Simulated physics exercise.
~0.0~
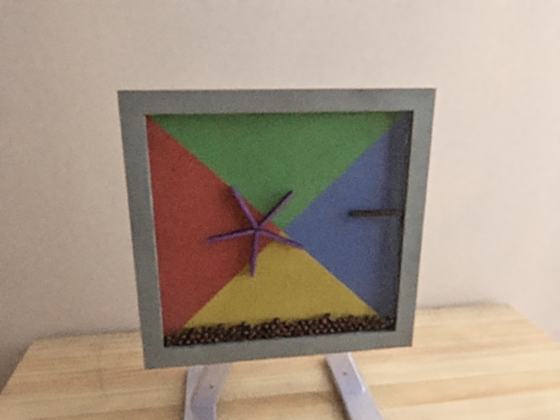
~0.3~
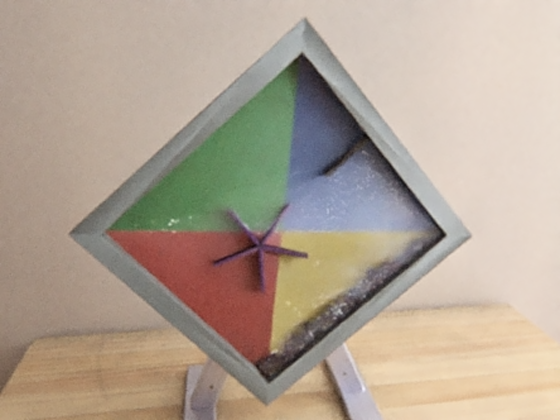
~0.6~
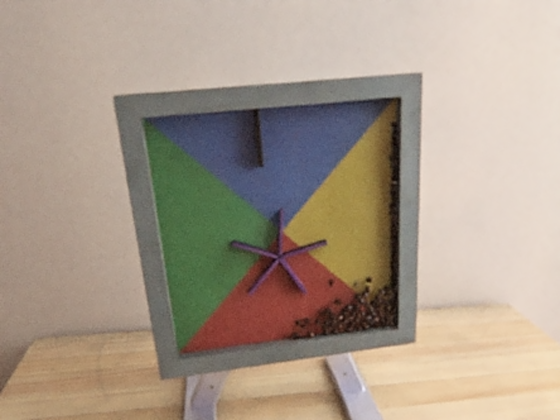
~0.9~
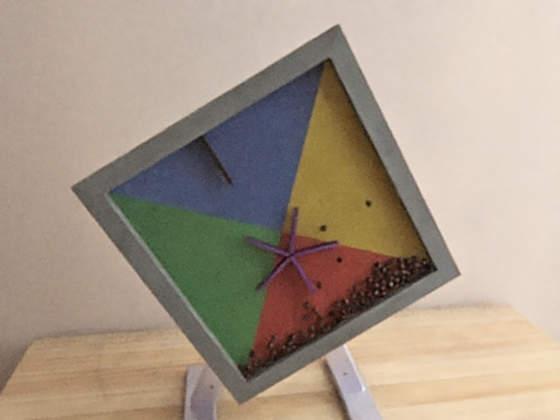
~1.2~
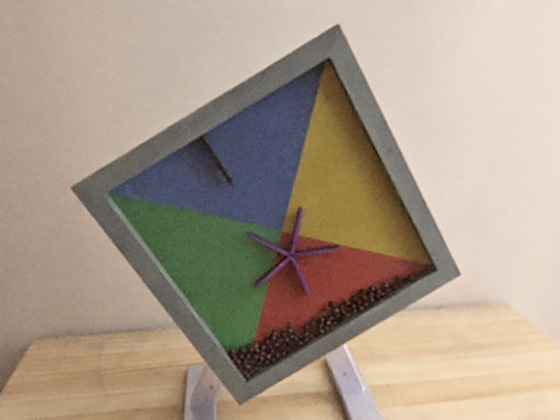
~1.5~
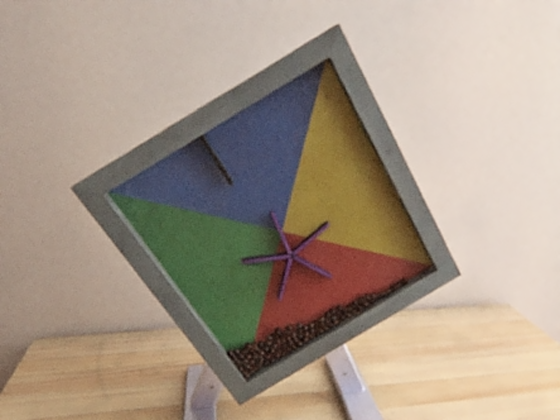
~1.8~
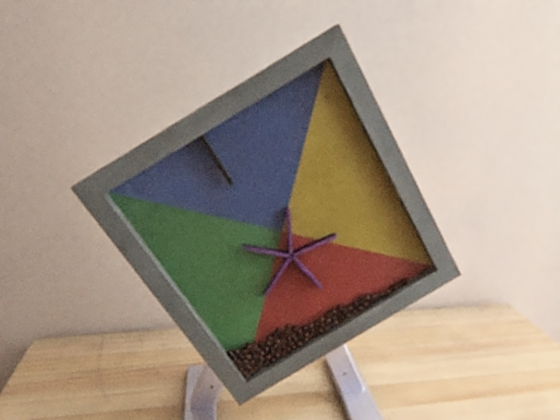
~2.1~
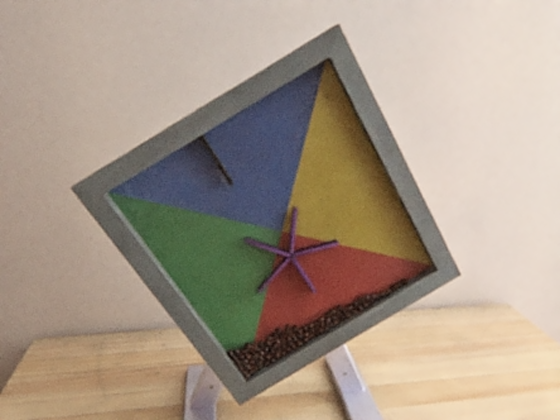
A square, gray-framed puzzle box stands on a light wooden table before a plain pale wall, seen from the front by a still camera. Inside, green lies at the top, blue at the right, yellow at the bottom and red at the left, with dark beads along the base and a purple star-shaped piece near the middle. The box turns anticlockwise, and the beads slide and tumble from yellow toward red while the star shifts and rotates. It stops tilted, and the beads spread down to the lower left. They settle mostly over red, with some over green, as the star turns a little more.
